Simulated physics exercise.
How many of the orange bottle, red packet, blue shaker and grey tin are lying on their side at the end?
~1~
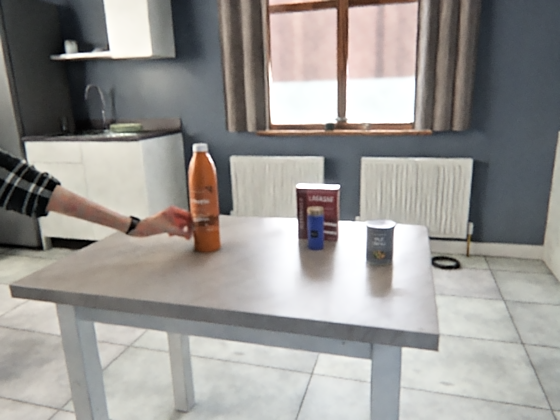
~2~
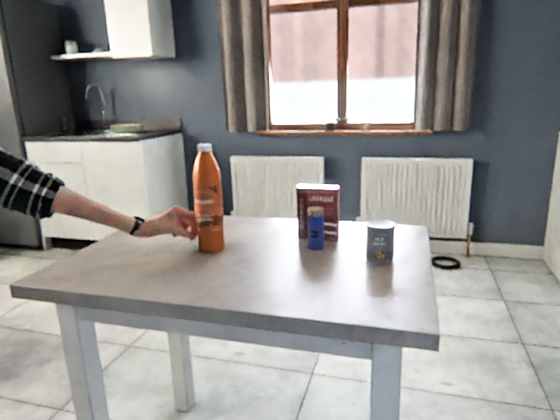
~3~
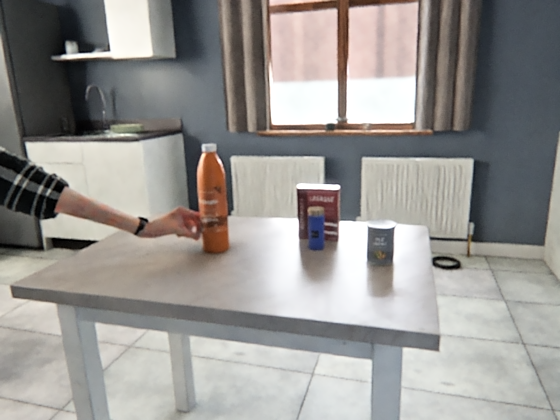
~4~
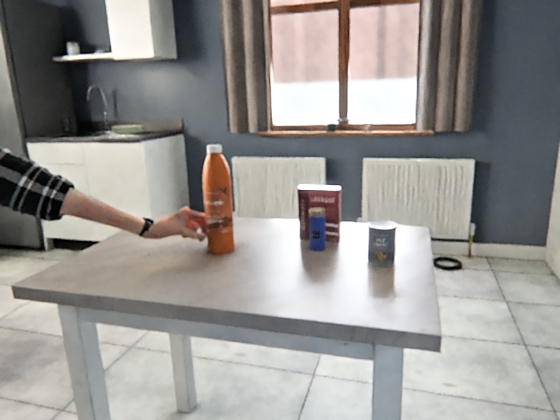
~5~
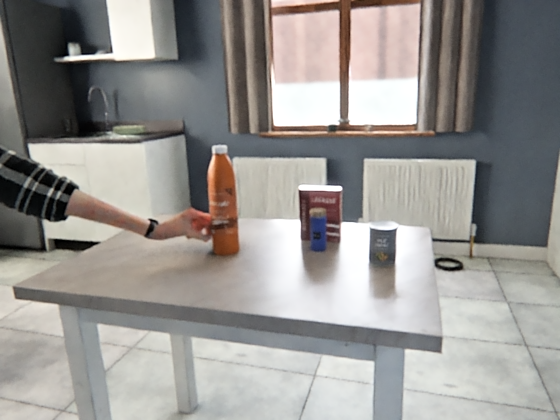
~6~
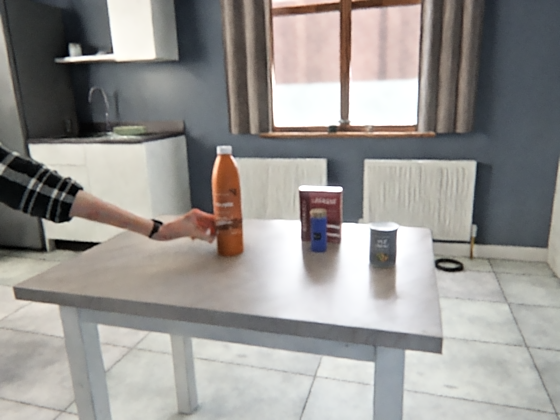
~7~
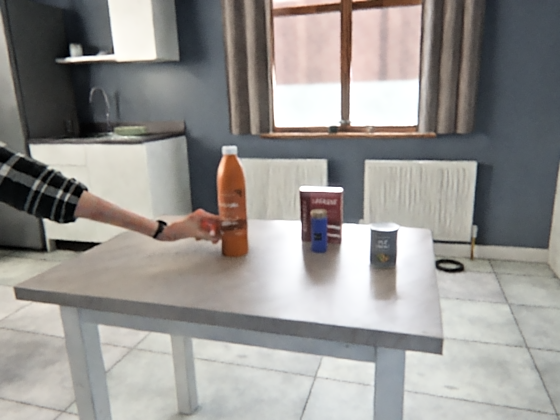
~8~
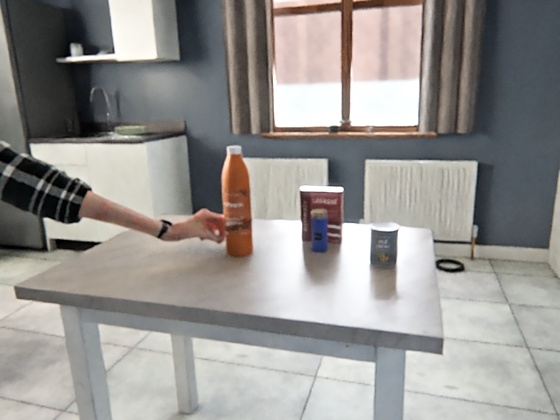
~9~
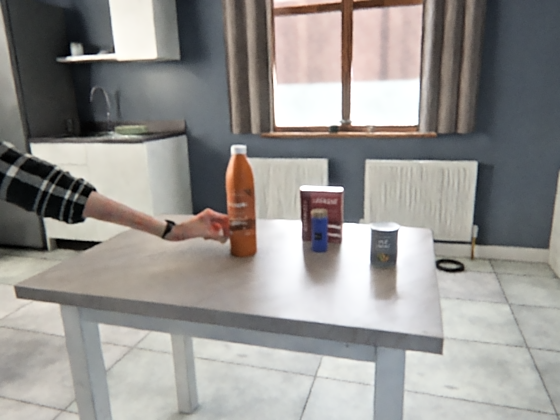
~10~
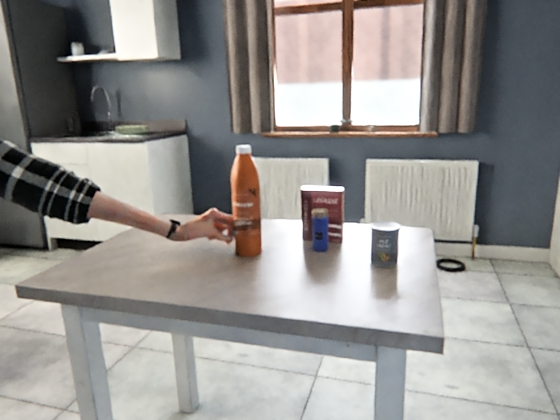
None of them are lying on their side. The orange bottle, red packet, blue shaker and grey tin are all still standing upright on the table.
